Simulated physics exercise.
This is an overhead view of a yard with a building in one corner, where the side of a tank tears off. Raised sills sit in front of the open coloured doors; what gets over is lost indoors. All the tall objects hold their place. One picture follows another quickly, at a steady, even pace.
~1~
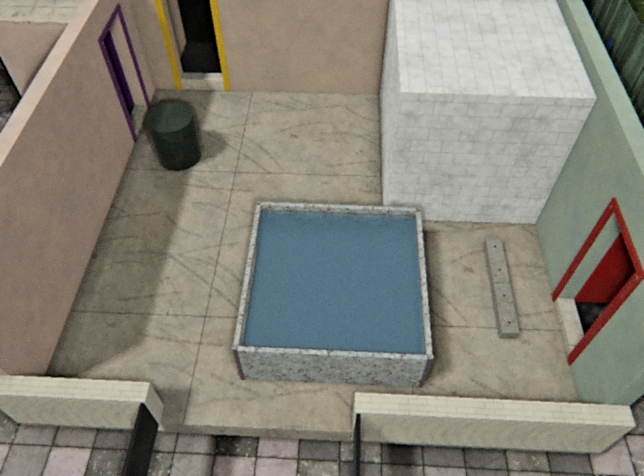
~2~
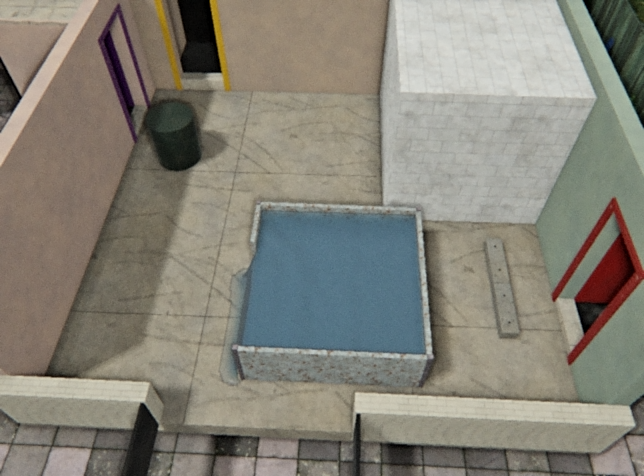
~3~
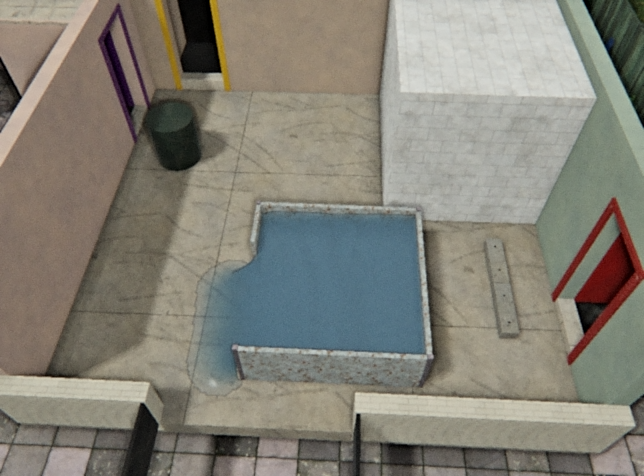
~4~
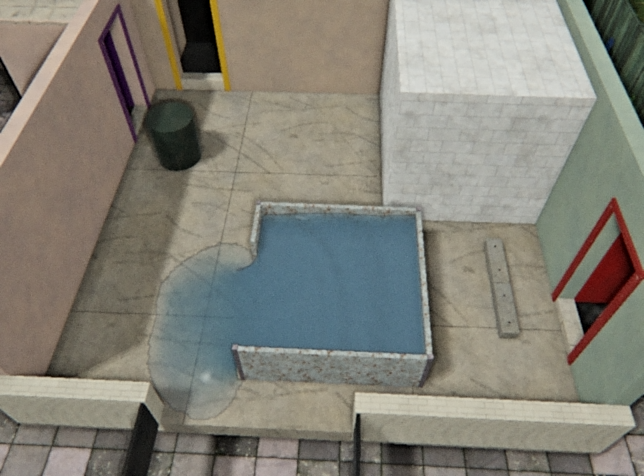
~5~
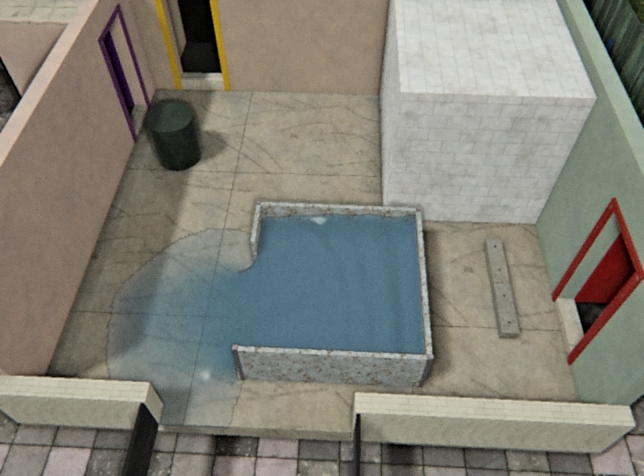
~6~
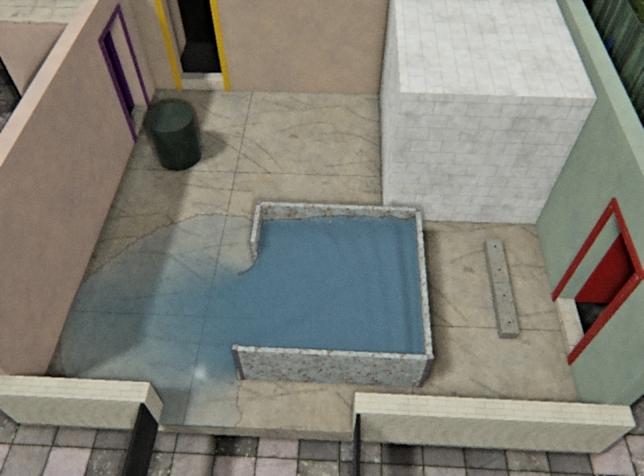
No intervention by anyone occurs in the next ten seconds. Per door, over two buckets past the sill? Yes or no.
Purple door yes, yellow door no, red door no.
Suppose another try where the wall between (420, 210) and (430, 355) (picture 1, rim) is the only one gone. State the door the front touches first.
That's the red one.
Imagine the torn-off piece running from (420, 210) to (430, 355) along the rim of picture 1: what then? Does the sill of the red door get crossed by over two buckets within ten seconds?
Here the red door overshoots.
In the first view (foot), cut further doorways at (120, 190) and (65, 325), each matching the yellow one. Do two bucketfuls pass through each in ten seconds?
Lab note - first stays short of the line, second crosses the line.
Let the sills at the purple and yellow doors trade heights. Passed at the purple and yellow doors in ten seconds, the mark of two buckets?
Outcome - purple comes in low; yellow comes in high.
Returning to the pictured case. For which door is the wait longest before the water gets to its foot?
From what the pictures show, it's the one in red.
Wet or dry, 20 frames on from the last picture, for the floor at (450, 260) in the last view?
That spot will be spared.
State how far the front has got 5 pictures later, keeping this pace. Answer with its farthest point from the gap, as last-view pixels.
Near (120, 184).
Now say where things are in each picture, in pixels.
In the first picture, the water tank at (335, 276) is whole and still.
In the second picture, water pours out at (251, 311) and has run to (245, 273).
In the third picture, water pours out at (252, 313) and has run to (215, 271).
In the fourth picture, water pours out at (252, 315) and has run to (191, 261).
In the fifth picture, water pours out at (252, 315) and has run to (126, 288).
In the sixth picture, water pours out at (252, 315) and has run to (78, 292).
A moment on, water covers 25 % of the floor; the purple door not reached, the yellow door not reached, the red door not reached.
Next, water covers 25 % of the floor; the purple door wet at the sill, nothing in, the yellow door not reached, the red door not reached.
Then, water covers 50 % of the floor; the purple door under two buckets in, the yellow door wet at the sill, nothing in, the red door not reached.
Later, water covers 70 % of the floor; the purple door under two buckets in, the yellow door under two buckets in, the red door not reached.
In the end, water covers 85 % of the floor; the purple door over two buckets in, the yellow door under two buckets in, the red door wet at the sill, nothing in.
